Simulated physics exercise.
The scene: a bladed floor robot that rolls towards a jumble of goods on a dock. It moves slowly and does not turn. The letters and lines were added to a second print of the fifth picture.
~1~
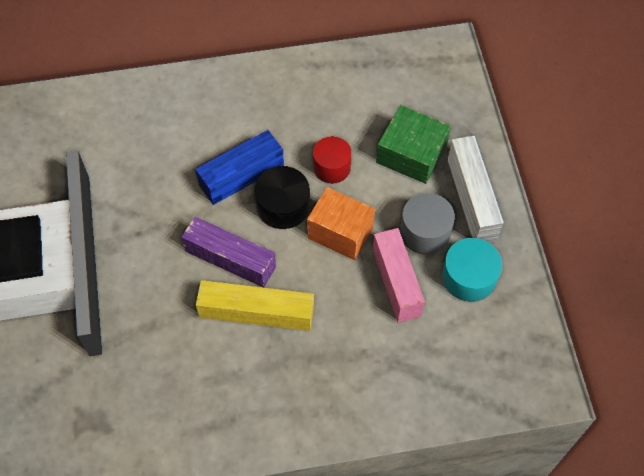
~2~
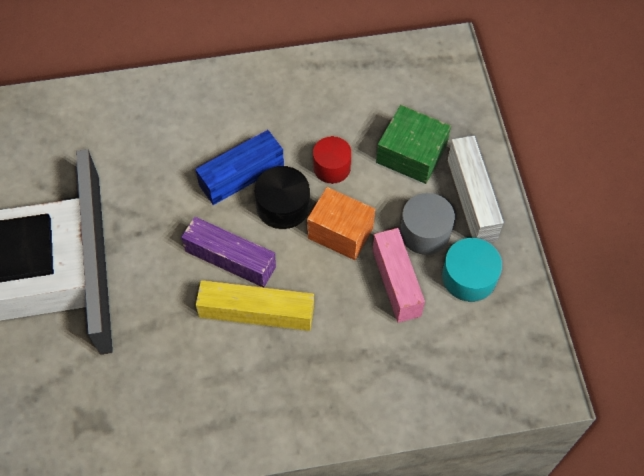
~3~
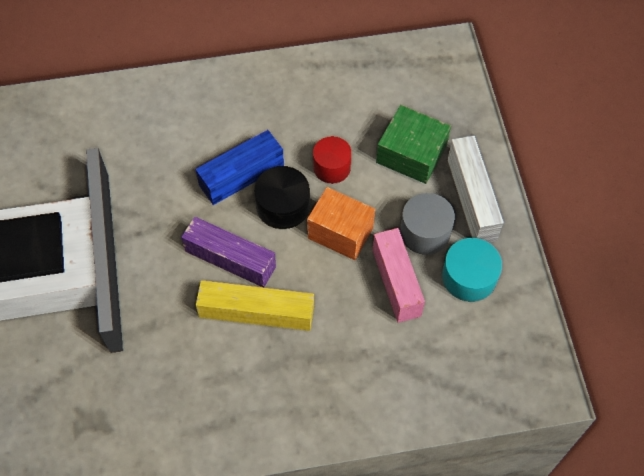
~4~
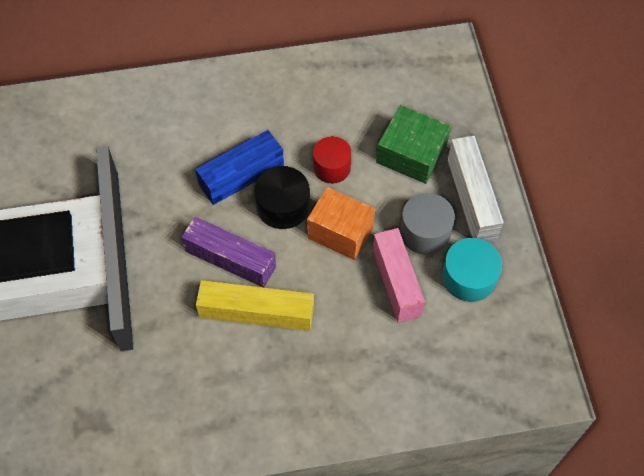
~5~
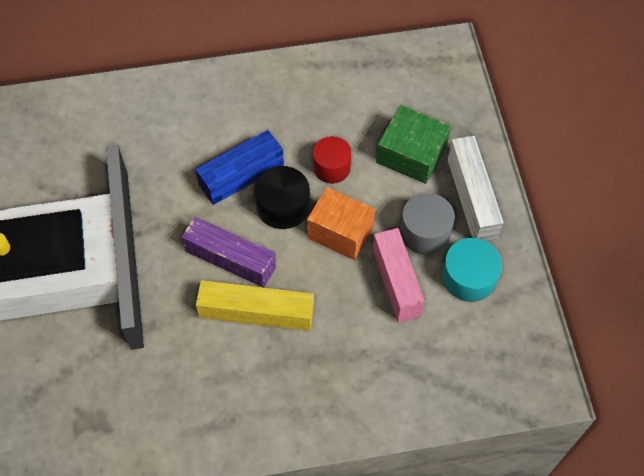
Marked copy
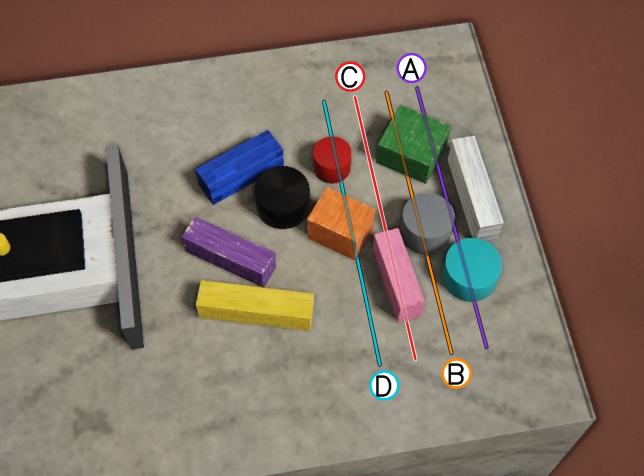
A white robot with a flat grey blade at its front rolls slowly right across a marbled grey surface without turning, while the blocks and round canisters in assorted colours ahead of it stay still, untouched.
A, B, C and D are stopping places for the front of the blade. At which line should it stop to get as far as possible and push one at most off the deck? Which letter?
Line B.
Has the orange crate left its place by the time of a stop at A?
By then, yes.
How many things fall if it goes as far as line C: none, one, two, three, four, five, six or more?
The count is none.
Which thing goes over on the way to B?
The white stick.
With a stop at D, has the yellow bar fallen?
By then, no.
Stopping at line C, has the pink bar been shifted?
By then, yes.
On the marked copy, A at (449, 209); B at (417, 214); C at (383, 219); D at (350, 224).
Taking B. A third of the way, robot (153, 227); yellow bar (306, 301); blue stick (270, 161).
Two thirds of the way, robot (261, 211); grey canister (450, 215); blue stick (334, 122).
When it is over, robot (343, 199); white stick over the edge; grey canister (521, 196); one fallen.
As for the rest, A drops three; C is within the limit but short; D is within the limit but short.
